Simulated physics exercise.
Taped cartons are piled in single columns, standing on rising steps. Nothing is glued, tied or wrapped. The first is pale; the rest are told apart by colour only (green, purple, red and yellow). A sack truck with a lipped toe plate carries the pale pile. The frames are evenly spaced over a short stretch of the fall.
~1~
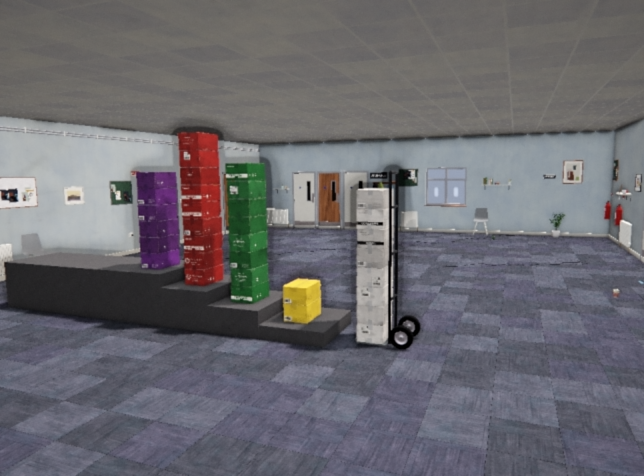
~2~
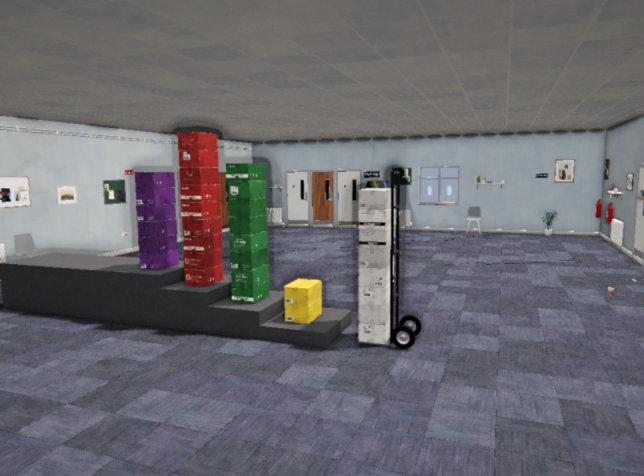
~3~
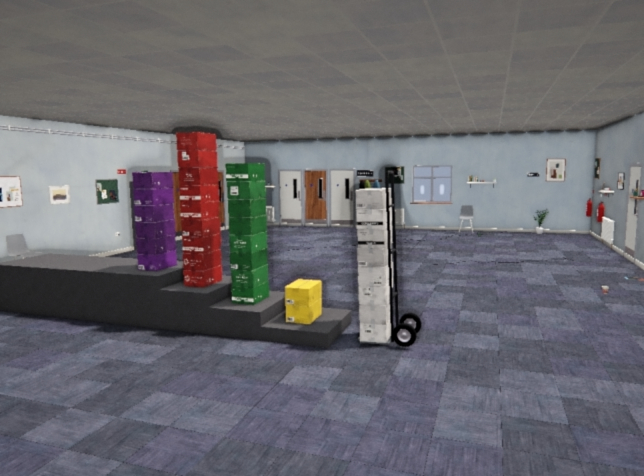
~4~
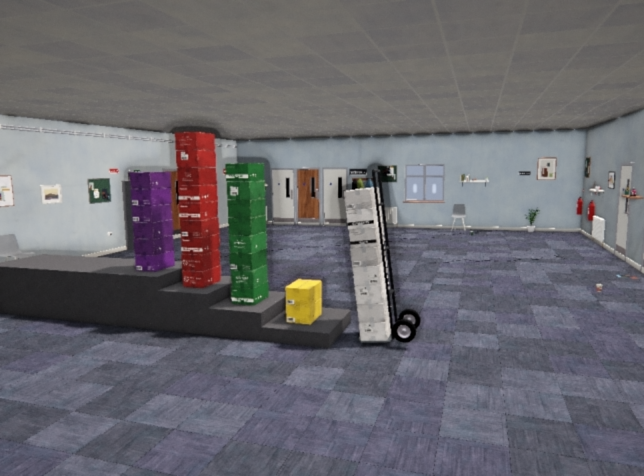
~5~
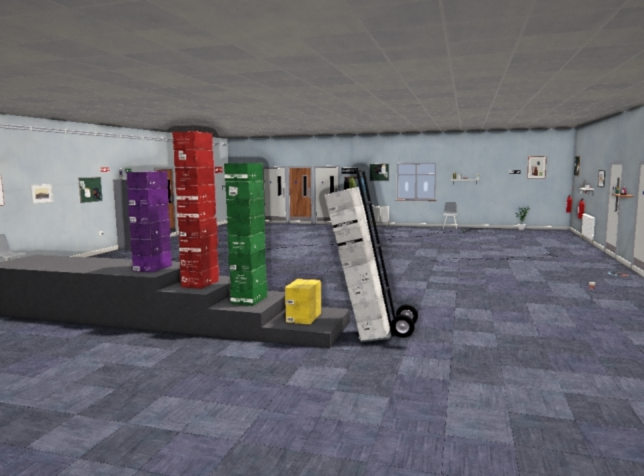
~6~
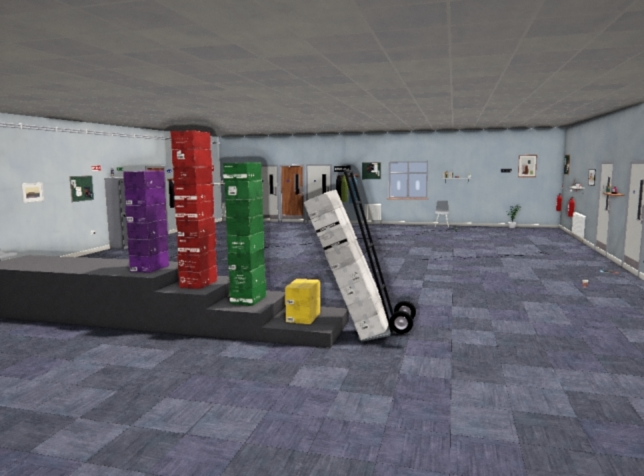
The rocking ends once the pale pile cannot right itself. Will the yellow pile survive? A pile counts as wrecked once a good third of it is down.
The yellow pile survives.
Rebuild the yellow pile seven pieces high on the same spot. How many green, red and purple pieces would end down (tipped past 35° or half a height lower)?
Green 8, red 9, purple 6.
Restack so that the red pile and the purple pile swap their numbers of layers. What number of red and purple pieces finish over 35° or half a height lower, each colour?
Red 0, purple 0.
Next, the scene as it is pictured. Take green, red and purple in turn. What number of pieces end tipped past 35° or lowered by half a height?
Pile by pile, green 0, red 0, purple 0.
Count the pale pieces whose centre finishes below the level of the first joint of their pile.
1 pale pieces.
Soon, 1 of the pale pile down; none of the 2 yellow cartons down (0 of 25 in all colours); top yellow carton unmoved.
A while on, 7 of the pale pile down; none of the 2 yellow cartons down (0 of 25 in all colours); top yellow carton unmoved.
Towards the end, 8 of the pale pile down; none of the 2 yellow cartons down (0 of 25 in all colours); top yellow carton unmoved.
Then, 8 of the pale pile down; none of the 2 yellow cartons down (0 of 25 in all colours); top yellow carton displaced a little; top green carton displaced half its height.
Finally, 8 of the pale pile down; none of the 2 yellow cartons down (0 of 25 in all colours); top yellow carton displaced a little; top green carton displaced a little. Seen by the last camera, middles, top yellow carton near (301, 292), top green carton near (239, 172).
